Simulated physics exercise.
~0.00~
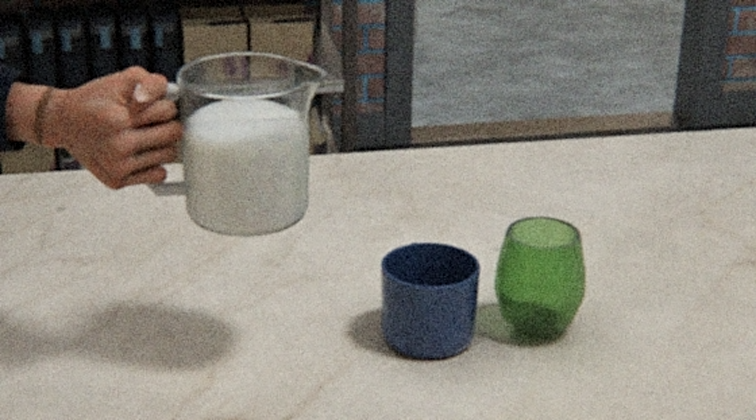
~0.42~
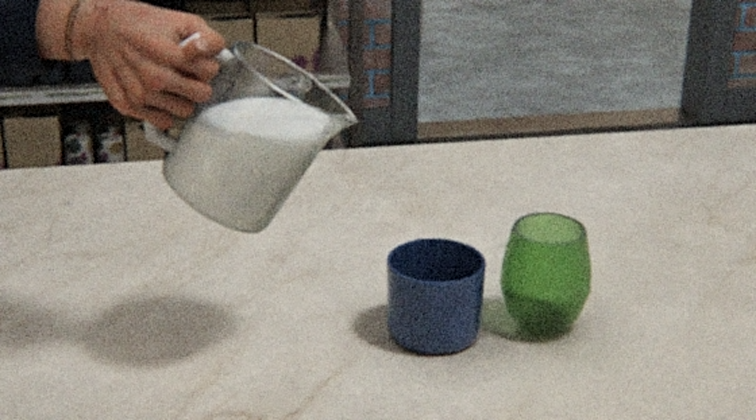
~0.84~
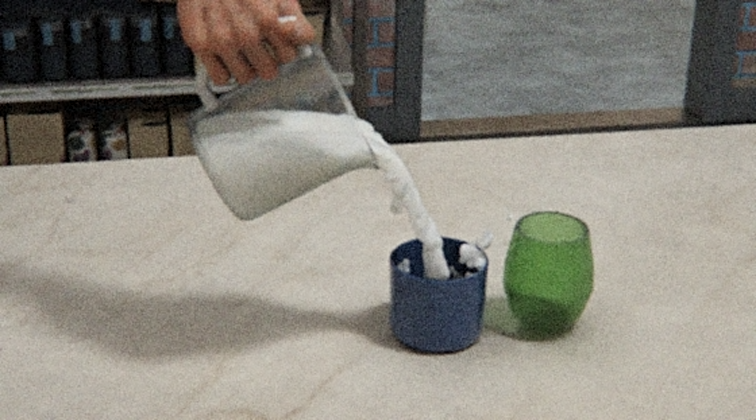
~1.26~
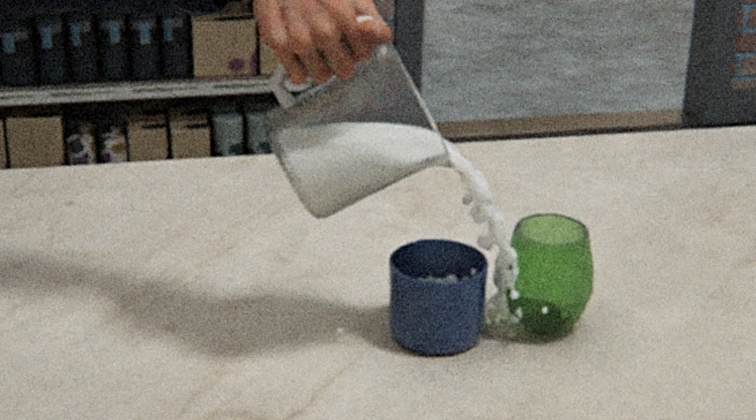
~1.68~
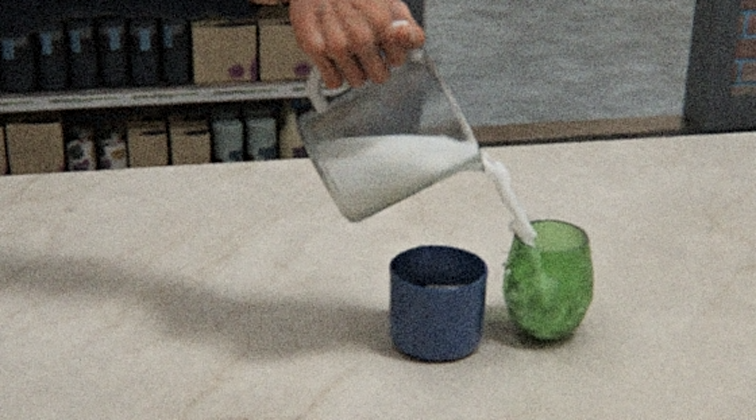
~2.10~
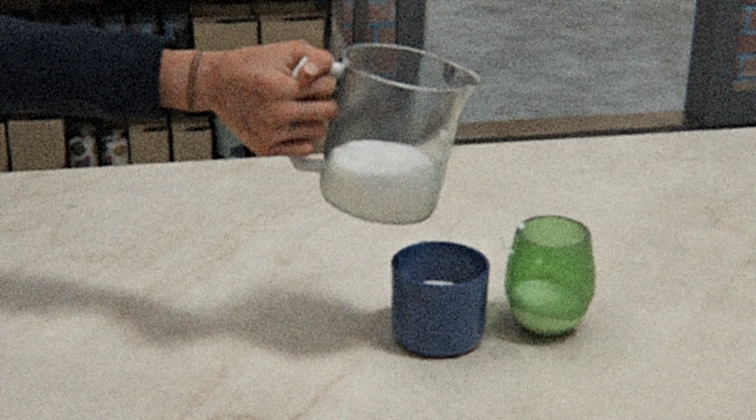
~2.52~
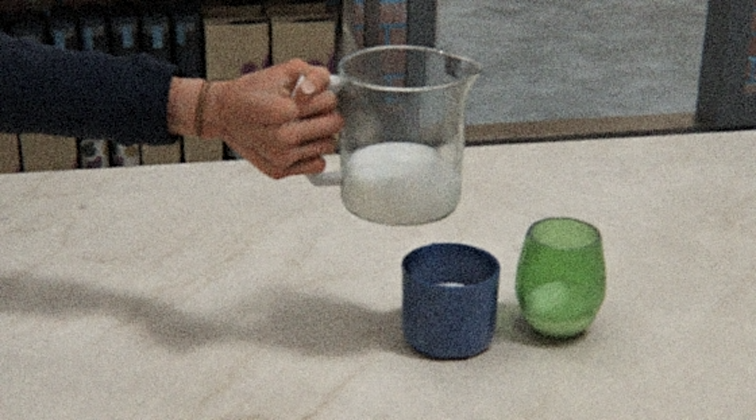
A hand tilted a clear pitcher of milk over a blue mug, then swept it right to a green stemless glass, pouring along the way, before bringing it level, still partly full, with a little milk in both the mug and the glass.
